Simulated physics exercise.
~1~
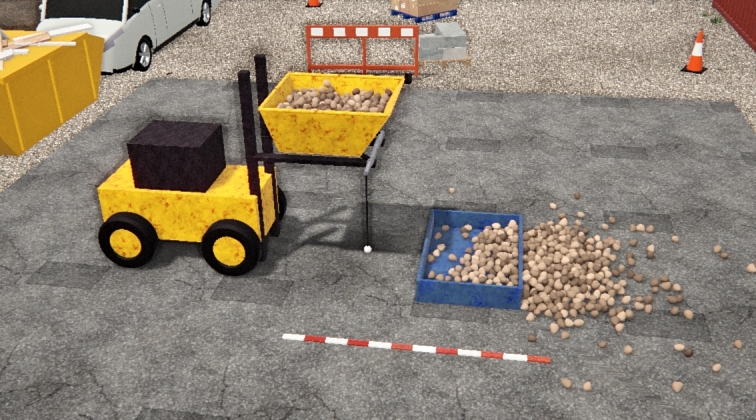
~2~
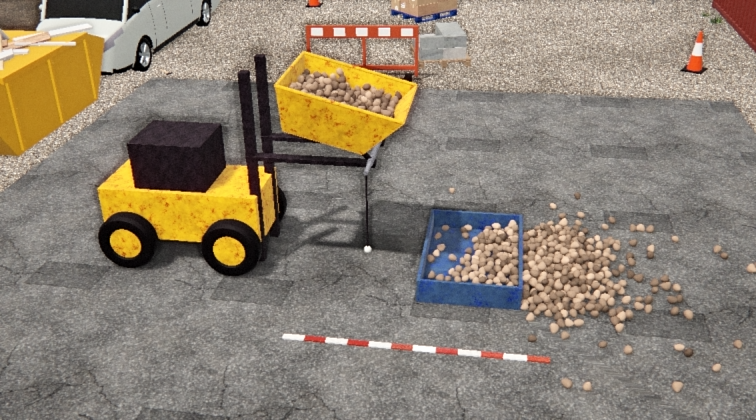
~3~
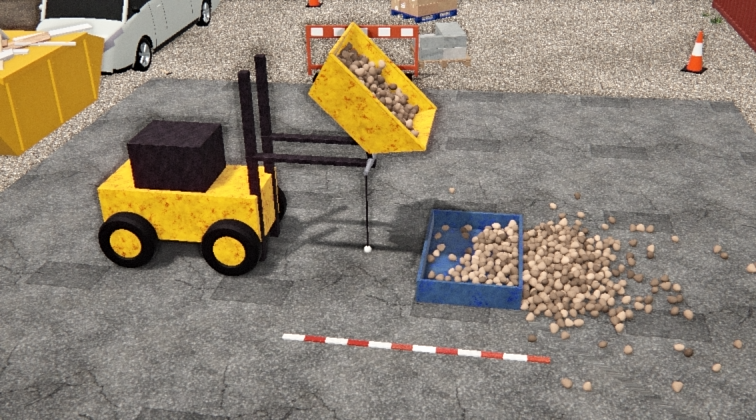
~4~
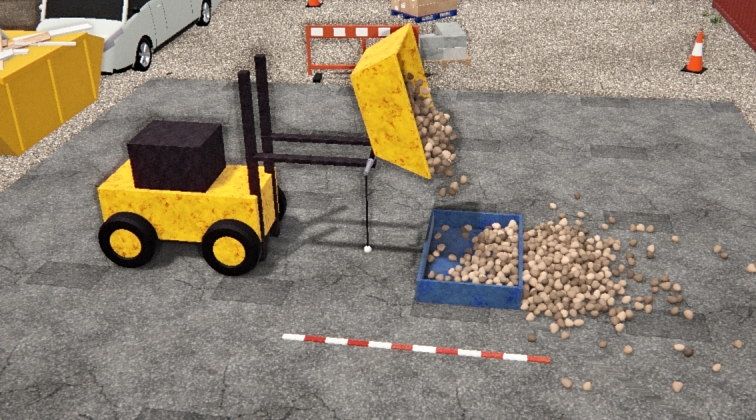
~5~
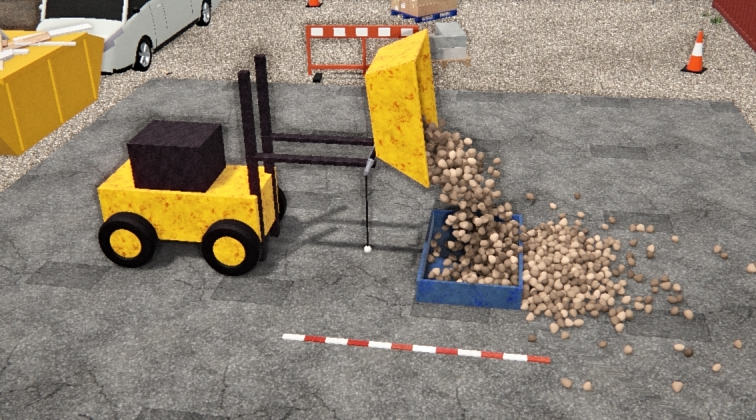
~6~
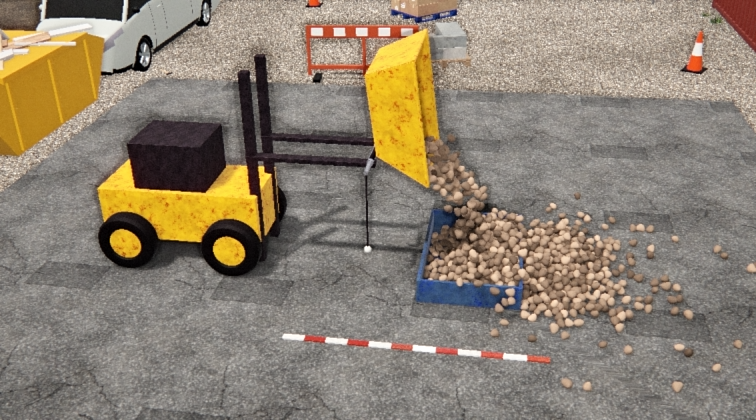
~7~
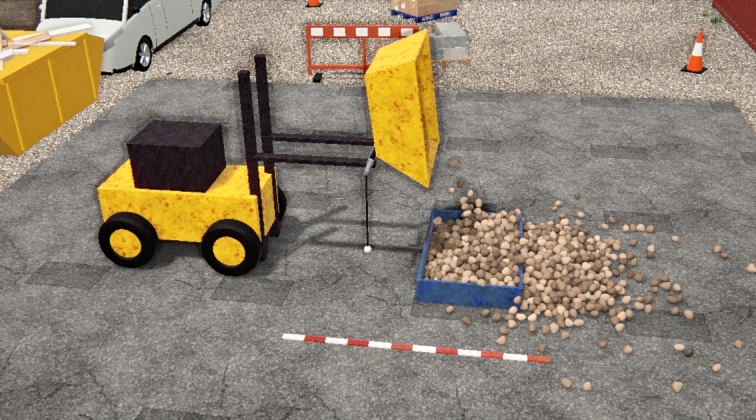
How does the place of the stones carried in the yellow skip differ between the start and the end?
At the start they sit up in the raised yellow skip. By the end they have dropped lower and to the right, lying in and around the blue bin on the ground.
